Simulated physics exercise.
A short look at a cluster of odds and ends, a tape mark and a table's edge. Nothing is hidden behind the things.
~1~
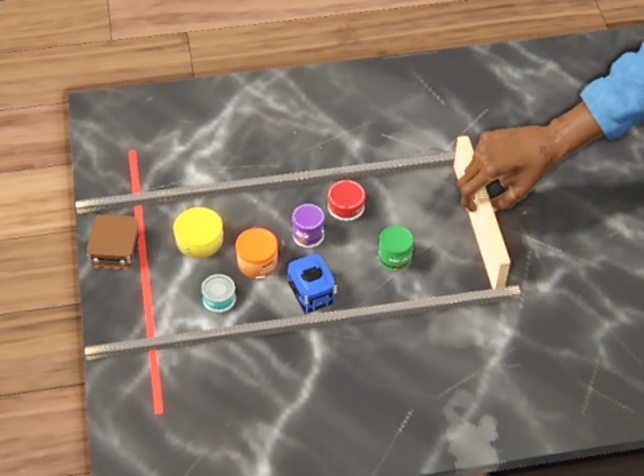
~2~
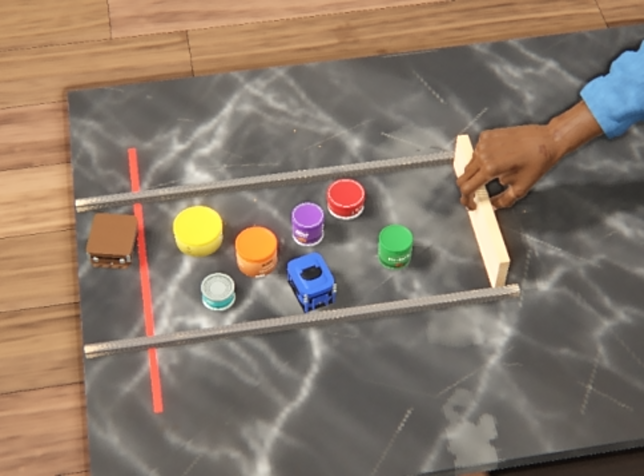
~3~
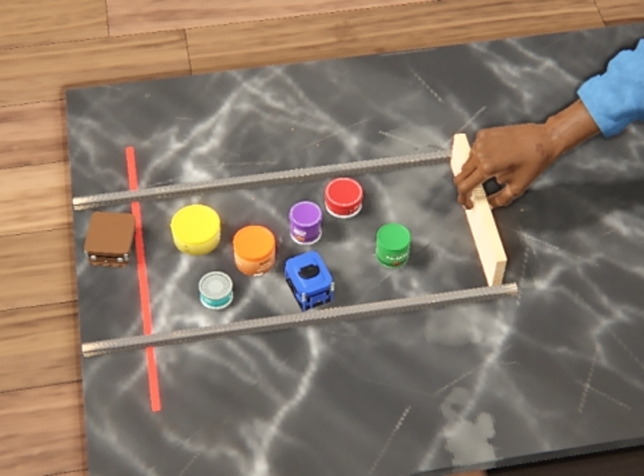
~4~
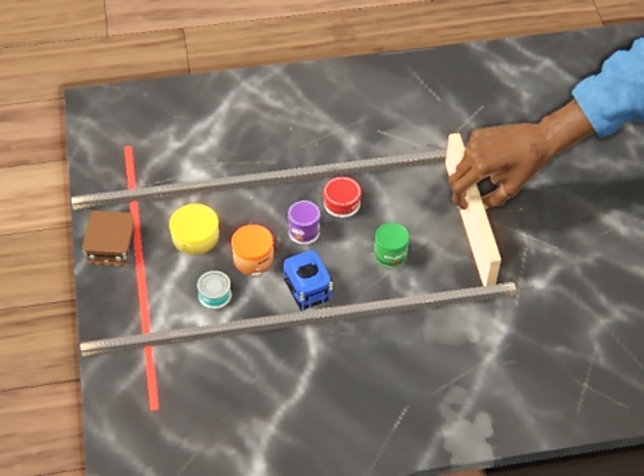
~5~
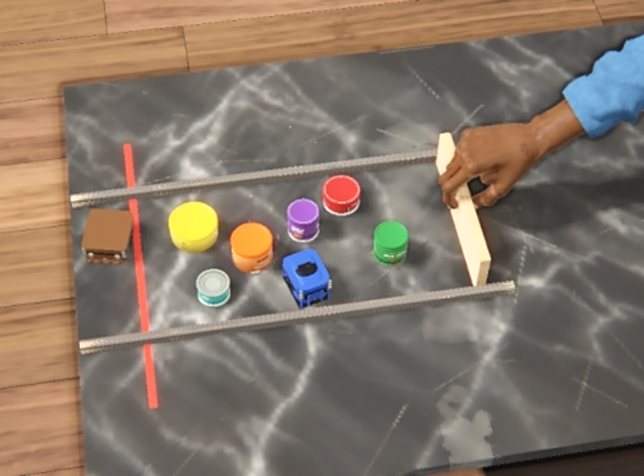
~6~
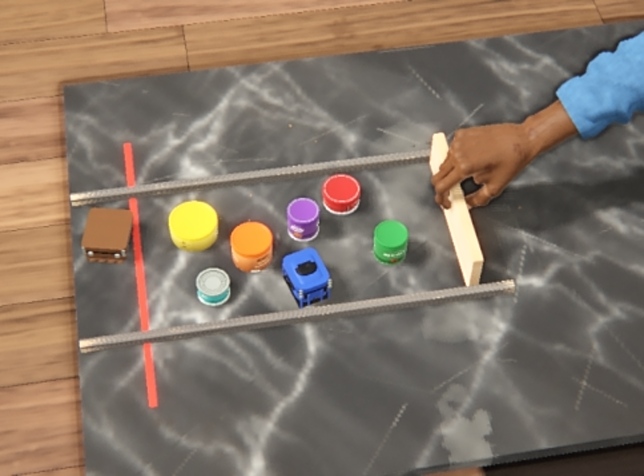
On a dark marbled tabletop, a hand slid a wooden board a short way left between two rails, while the colourful tubs and small blue and brown objects ahead of it stayed put.
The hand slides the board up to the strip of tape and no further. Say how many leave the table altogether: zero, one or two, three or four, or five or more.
Outcome: The number that fall off is one or two.
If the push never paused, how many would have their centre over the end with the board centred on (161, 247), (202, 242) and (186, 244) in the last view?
Past the end: 1, 0 and 0.
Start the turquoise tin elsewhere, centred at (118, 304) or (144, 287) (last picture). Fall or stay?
In that order, it does not fall; does not fall.
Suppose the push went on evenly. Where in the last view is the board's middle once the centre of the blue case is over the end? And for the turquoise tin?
Near (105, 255) and (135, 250).
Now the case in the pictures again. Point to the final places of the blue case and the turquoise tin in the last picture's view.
The blue case at (115, 309), the turquoise tin at (83, 297).
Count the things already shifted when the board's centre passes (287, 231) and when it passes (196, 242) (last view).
By then 5, and 8.
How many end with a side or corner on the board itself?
4 of them.
Soon after, none off yet; brown case at rest near (109, 236); yellow tub at rest near (194, 227); turquoise tin at rest near (213, 287).
After that, none off yet; brown case displaced a little near (90, 239); yellow tub displaced about its own width near (136, 228); turquoise tin displaced well along near (143, 290).
In the end, the number that fall off is one or two; gone, brown case.
